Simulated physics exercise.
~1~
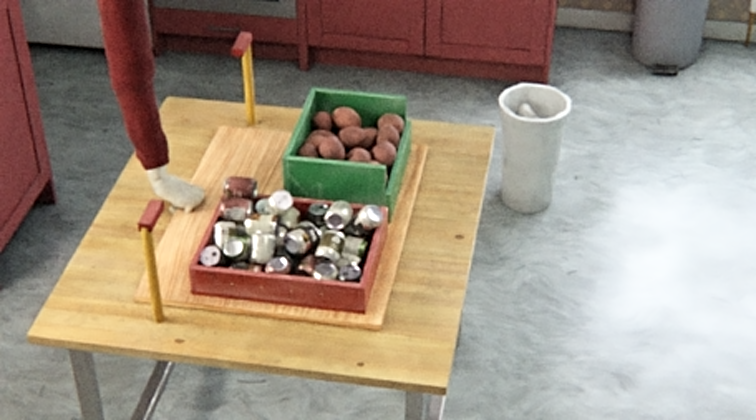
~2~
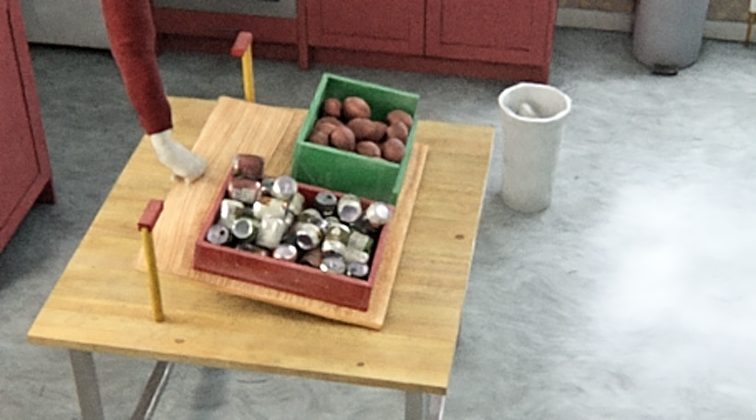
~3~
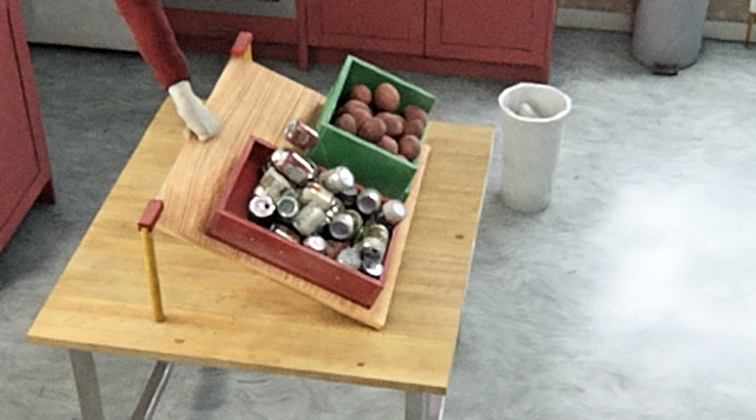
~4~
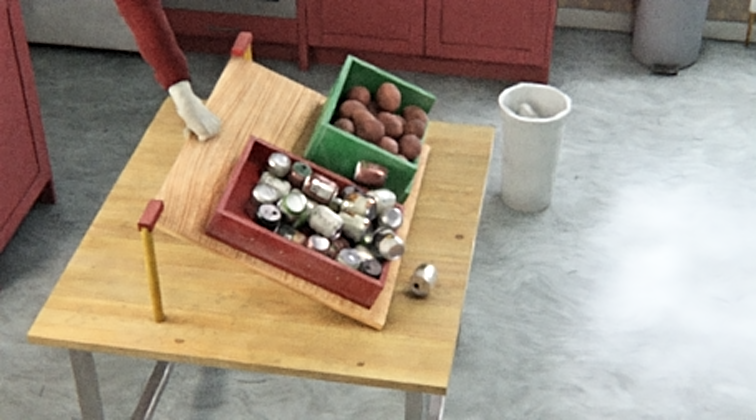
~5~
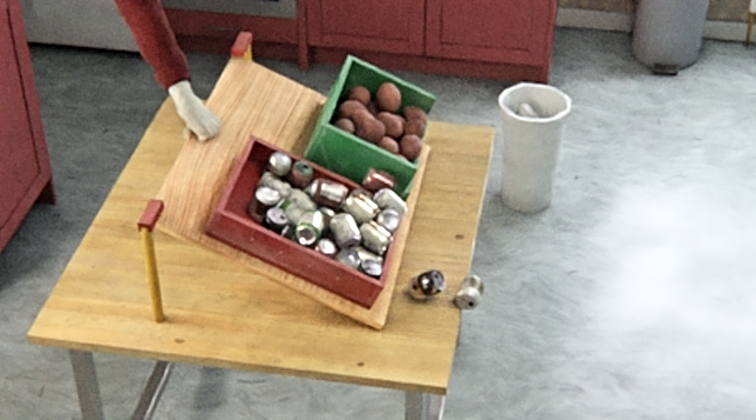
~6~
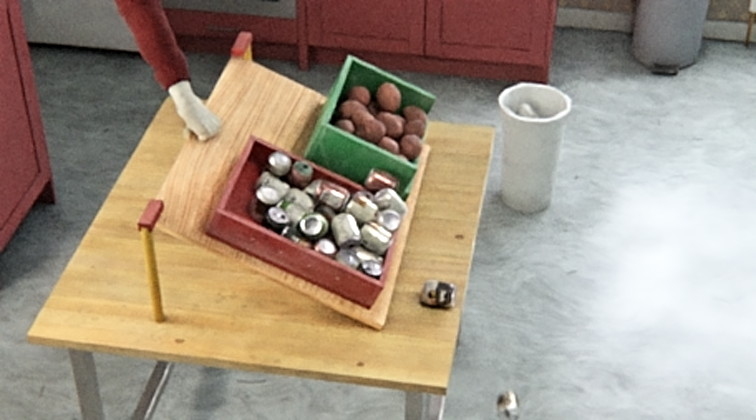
In a kitchen, a red-sleeved arm with a pale hand was at the left end of a board as it tipped up against two red stops, and a few cans tumbled from the red tote, one dropping off the table, while the potatoes stayed in the green one.
